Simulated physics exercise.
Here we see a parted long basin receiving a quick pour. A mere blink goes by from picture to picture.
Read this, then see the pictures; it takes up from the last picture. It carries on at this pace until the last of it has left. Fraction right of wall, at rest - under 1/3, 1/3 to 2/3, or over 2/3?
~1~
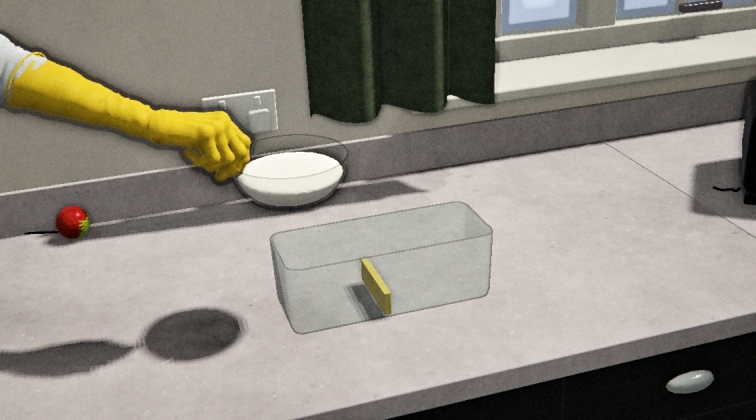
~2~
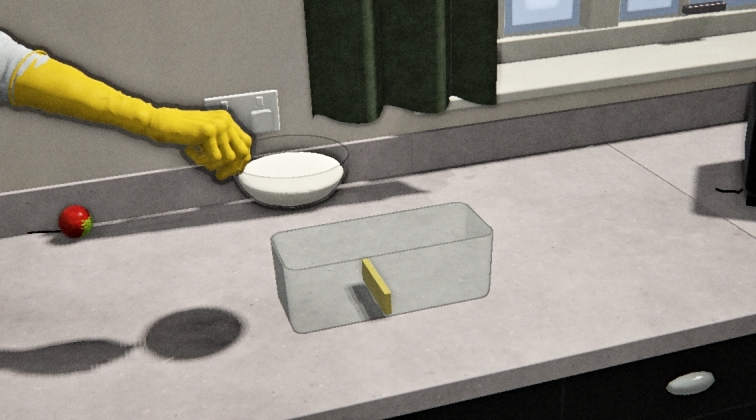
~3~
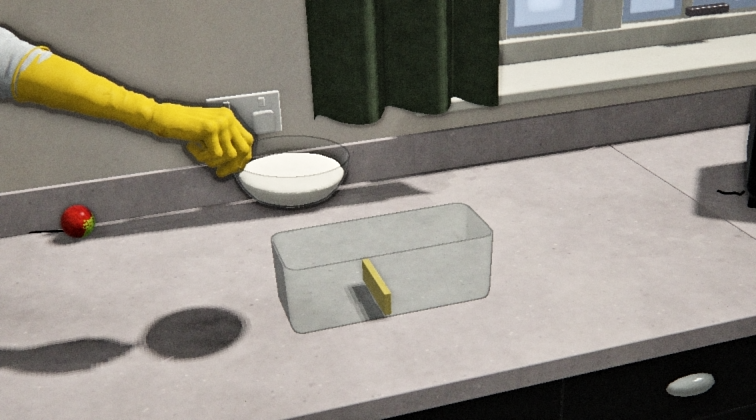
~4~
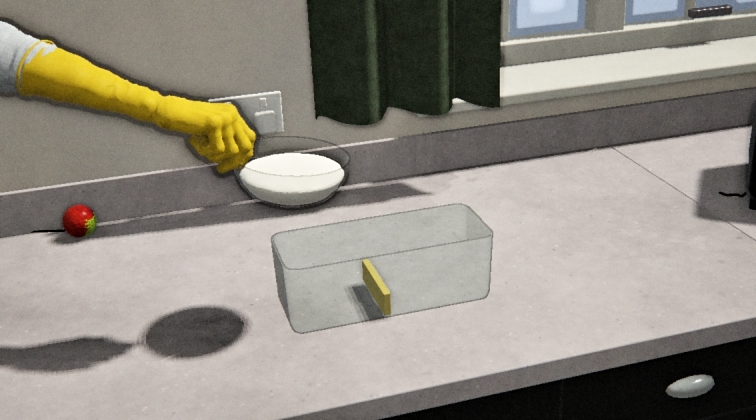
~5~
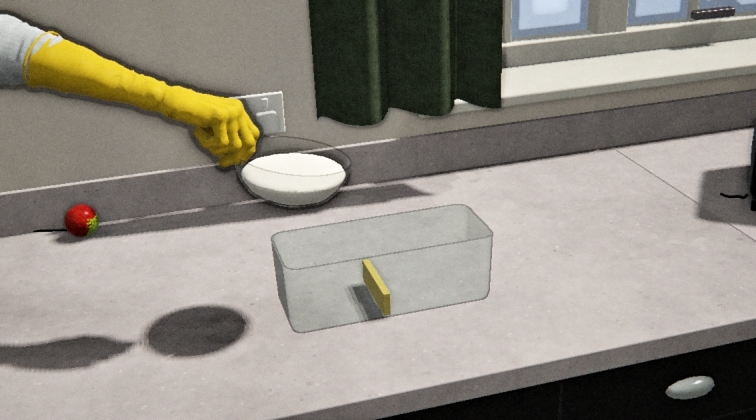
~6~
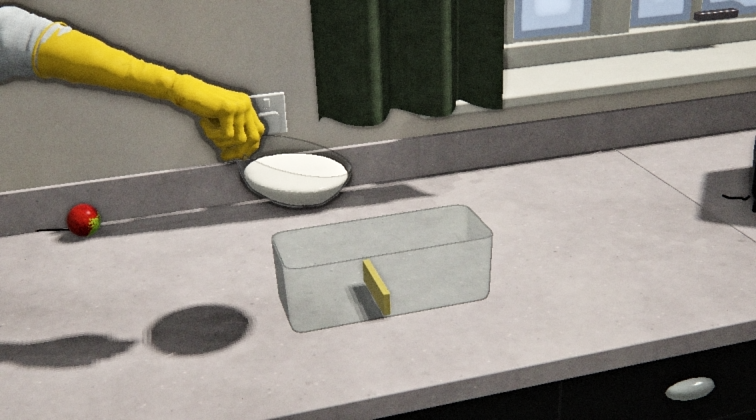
The share right of the wall ends up within a third to two thirds.
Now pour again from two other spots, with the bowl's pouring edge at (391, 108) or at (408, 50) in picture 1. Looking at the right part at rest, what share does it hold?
90 and 75 in a hundred.
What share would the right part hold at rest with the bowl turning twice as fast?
It comes to near 40 per cent.
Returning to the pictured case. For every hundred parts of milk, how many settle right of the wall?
About 55 percent.
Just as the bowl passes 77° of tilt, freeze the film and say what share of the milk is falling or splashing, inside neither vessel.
About 40 per cent.
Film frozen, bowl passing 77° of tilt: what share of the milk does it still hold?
It still holds around 25 per cent there.
A moment on, the bowl is tipped on its side and 26 per cent is still to pour, 5 is left of the wall and 29 right of it.
Next, the bowl is tipped right over and 0 per cent is still to pour, 44 is left of the wall and 54 right of it.
Then the bowl is tipped right over and 0 per cent is still to pour, 46 is left of the wall and 53 right of it.
Later the bowl is tipped right over and 0 per cent is still to pour, 46 is left of the wall and 53 right of it.
In the end 46 per cent lies left of the wall, 53 right of it and 1 outside.
